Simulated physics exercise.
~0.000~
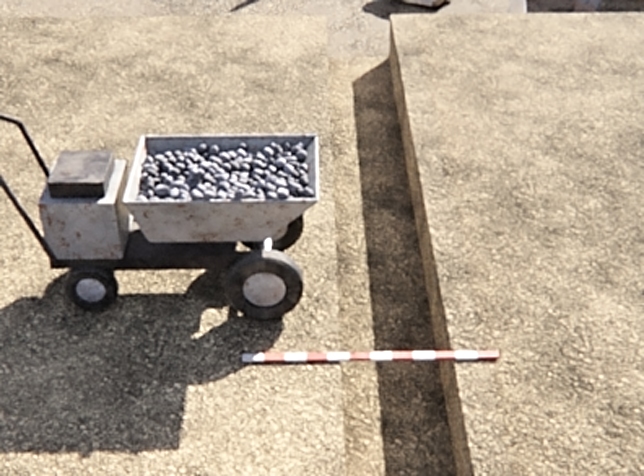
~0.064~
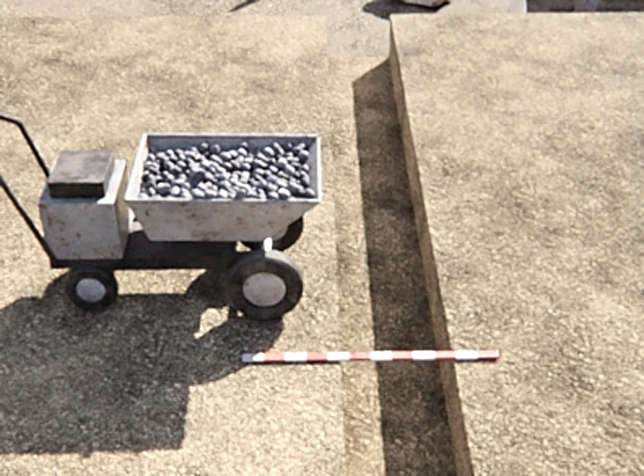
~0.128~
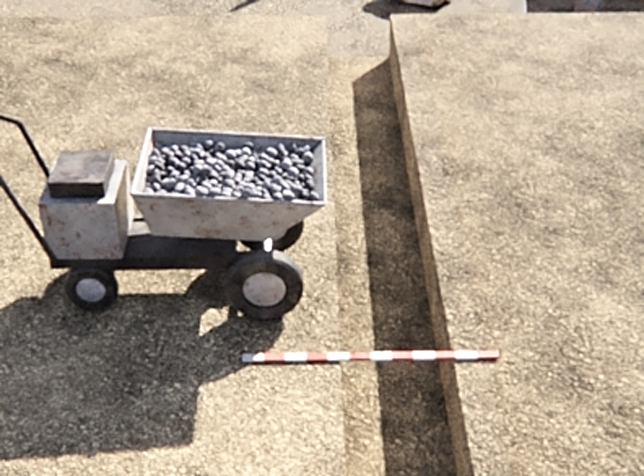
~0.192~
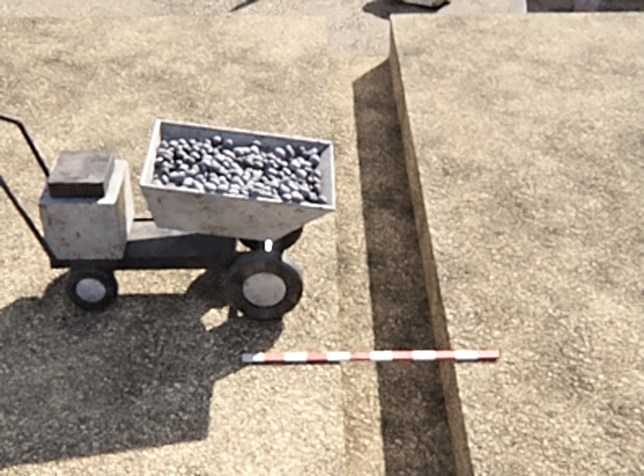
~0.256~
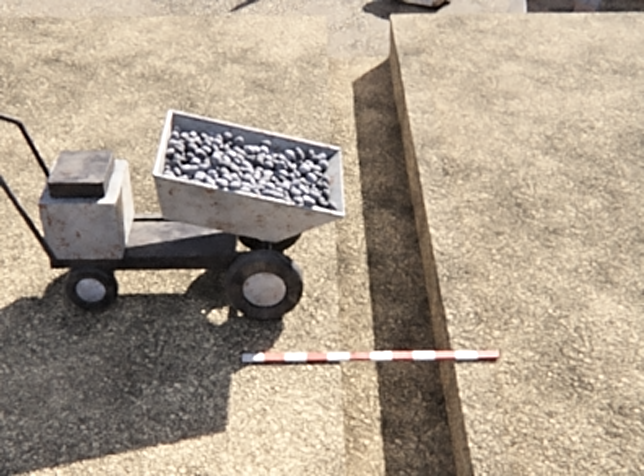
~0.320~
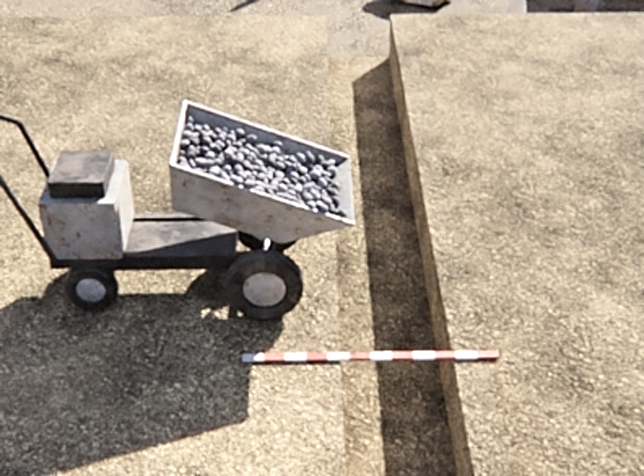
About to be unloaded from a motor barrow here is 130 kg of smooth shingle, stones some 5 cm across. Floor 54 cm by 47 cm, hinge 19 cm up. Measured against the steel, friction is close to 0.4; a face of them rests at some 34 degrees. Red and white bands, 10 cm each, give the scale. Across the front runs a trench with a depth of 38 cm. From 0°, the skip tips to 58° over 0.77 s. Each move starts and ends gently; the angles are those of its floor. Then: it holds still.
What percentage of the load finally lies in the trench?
About 81 per cent.
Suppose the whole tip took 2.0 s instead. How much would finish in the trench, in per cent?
I'd put it at some 95 in a hundred.
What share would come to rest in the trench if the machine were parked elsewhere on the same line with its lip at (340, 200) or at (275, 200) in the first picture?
I'd expect some 55 per cent, then some 100.
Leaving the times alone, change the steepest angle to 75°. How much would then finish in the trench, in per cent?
Then about 95 per cent.
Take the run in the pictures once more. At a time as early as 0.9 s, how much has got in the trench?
About 20%.
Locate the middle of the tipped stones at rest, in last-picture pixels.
Around (412, 329).
After 0.6 s the floor is at 49°; 100 % in the skip; the foremost stones are at (371, 234).
After 0.9 s the floor is at 58°; 78 % in the skip, 22 % in the trench; the foremost stones are at (433, 300).
After 1.2 s the floor is at 58°; 31 % in the skip, 50 % in the trench, 19 % past the trench; the foremost stones are at (537, 274).
After 3.2 s the floor is at 58°; 0 % in the skip, 81 % in the trench, 19 % past the trench; the foremost stones are past the picture's edge.
